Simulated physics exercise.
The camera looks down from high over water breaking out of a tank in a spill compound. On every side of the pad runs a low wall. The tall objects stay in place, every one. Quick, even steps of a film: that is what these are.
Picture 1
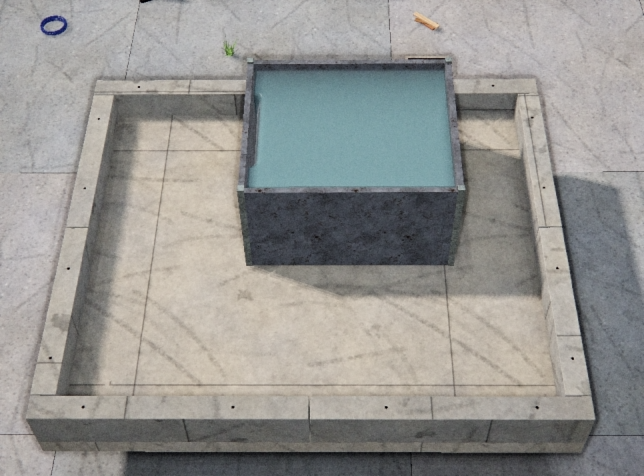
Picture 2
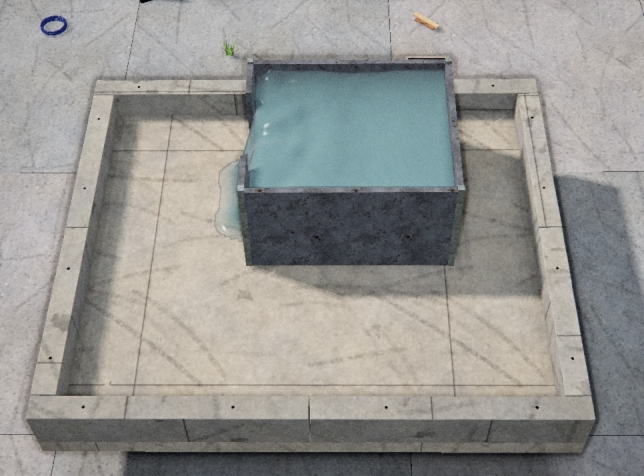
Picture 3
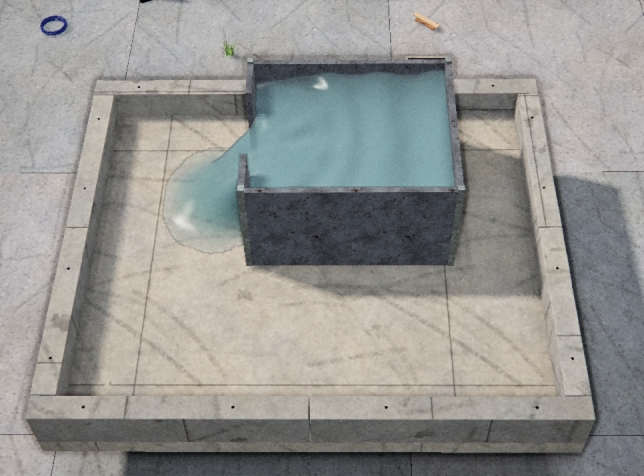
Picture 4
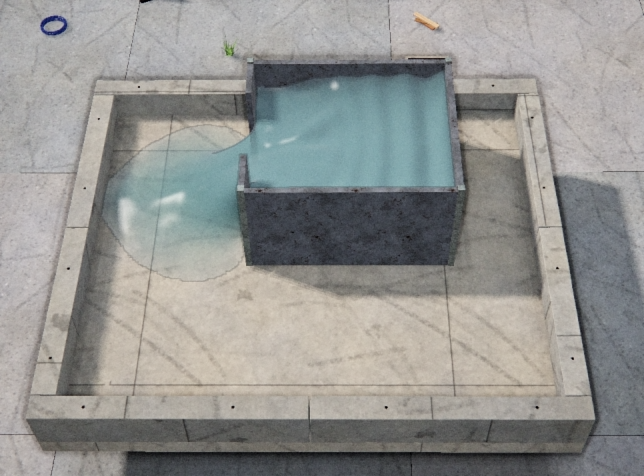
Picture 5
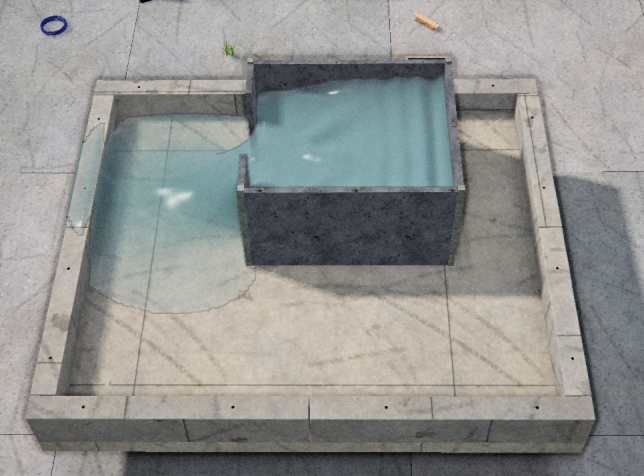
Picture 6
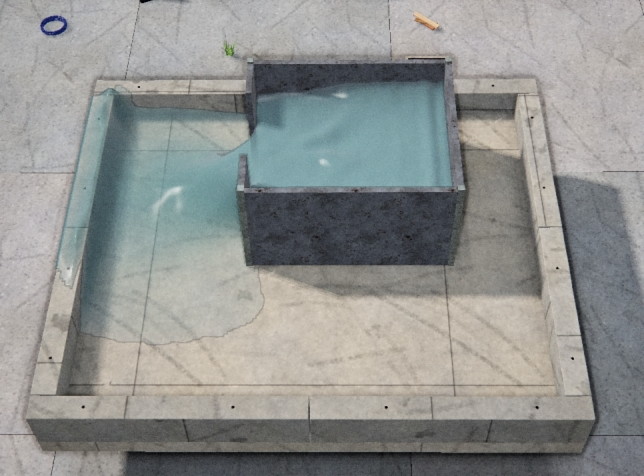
In the video, seen from above, water pours from the left side of a dark open tank inside a low-walled pad, spreads left across the pale floor to the wall, then spreads along it toward the viewer.
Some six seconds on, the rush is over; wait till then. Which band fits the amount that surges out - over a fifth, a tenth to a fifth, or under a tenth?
Over those seconds the loss gets to a tenth, yet not past a fifth.
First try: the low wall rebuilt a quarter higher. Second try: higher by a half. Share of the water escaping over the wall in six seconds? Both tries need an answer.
About 8 percent in the first case, about 4 percent in the second.
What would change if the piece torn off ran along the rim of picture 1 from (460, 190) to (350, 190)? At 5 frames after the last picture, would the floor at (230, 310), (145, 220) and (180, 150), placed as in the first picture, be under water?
Taking them as listed, I'd say drenched, unwetted and unwetted.
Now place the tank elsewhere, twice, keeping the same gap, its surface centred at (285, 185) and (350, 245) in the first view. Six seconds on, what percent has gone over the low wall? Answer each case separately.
Roughly 20 per cent, then roughly 14 per cent.
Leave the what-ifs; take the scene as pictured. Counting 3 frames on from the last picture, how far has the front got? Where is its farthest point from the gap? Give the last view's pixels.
Roughly (66, 412).
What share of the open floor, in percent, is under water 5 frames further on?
Some 45 in a hundred.
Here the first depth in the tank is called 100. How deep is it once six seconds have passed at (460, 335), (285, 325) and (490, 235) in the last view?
Readings in sequence: 25, 6, 25 percent.
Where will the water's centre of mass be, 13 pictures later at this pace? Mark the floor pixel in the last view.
Centre: Close to (269, 218).
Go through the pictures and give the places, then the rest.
Still water in the open tank at (350, 128), in the first picture.
Water pours out at (254, 175) and has run to (236, 165), in the second picture.
Water pours out at (254, 176) and has run to (170, 211), in the third picture.
Water pours out at (255, 178) and has run to (104, 207), in the fourth picture.
Water pours out at (254, 176) and has run to (91, 280), in the fifth picture.
Water pours out at (254, 177) and has run to (82, 324), in the sixth picture.
A moment on, water covers 40 % of the floor; the low wall has let 1 % over.
Next, water covers 40 % of the floor; the low wall has let 4 % over.
Then, water covers 65 % of the floor; the low wall has let 14 % over.
Later, water covers 80 % of the floor; the low wall has let 16 % over.
In the end, water covers 80 % of the floor; the low wall has let 16 % over.
